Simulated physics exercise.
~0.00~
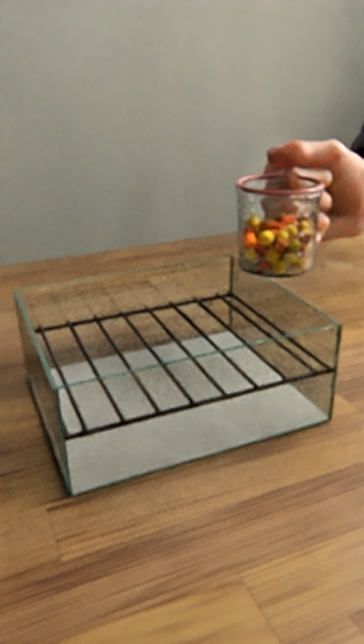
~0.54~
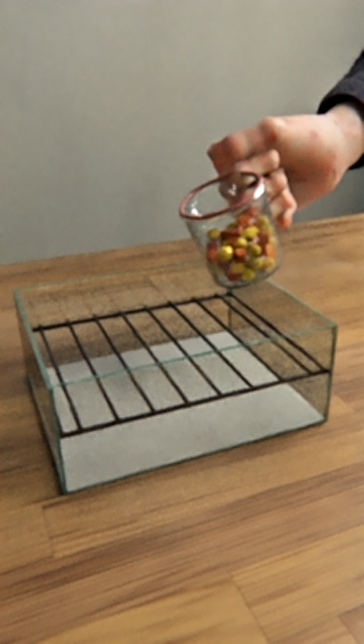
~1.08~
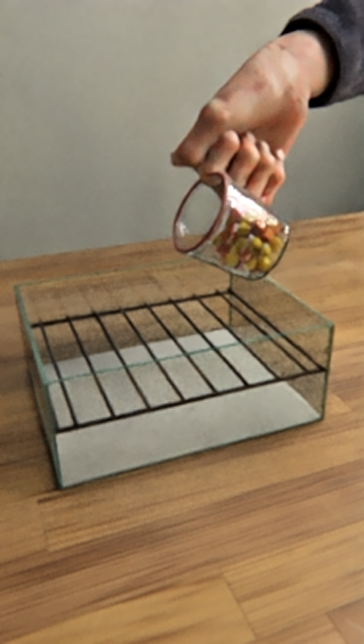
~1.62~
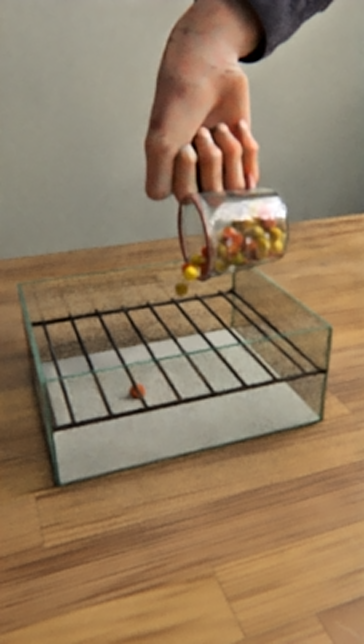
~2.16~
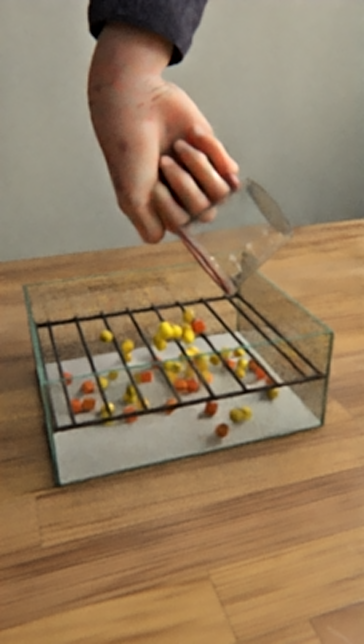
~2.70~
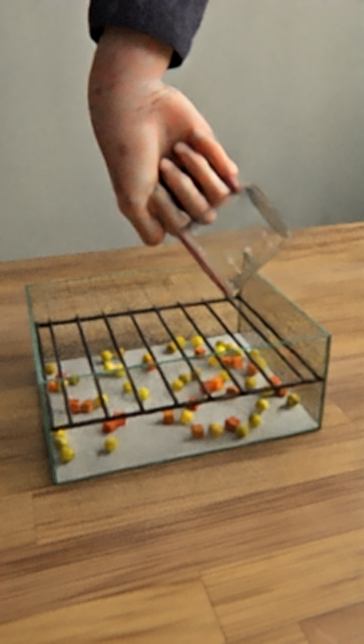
In the video, a hand moves a clear cup of small yellow and orange pieces left over a glass box with dark wires across it, then tips it upside down. The pieces spill onto the wires and fall through, ending scattered on the pale floor beneath.
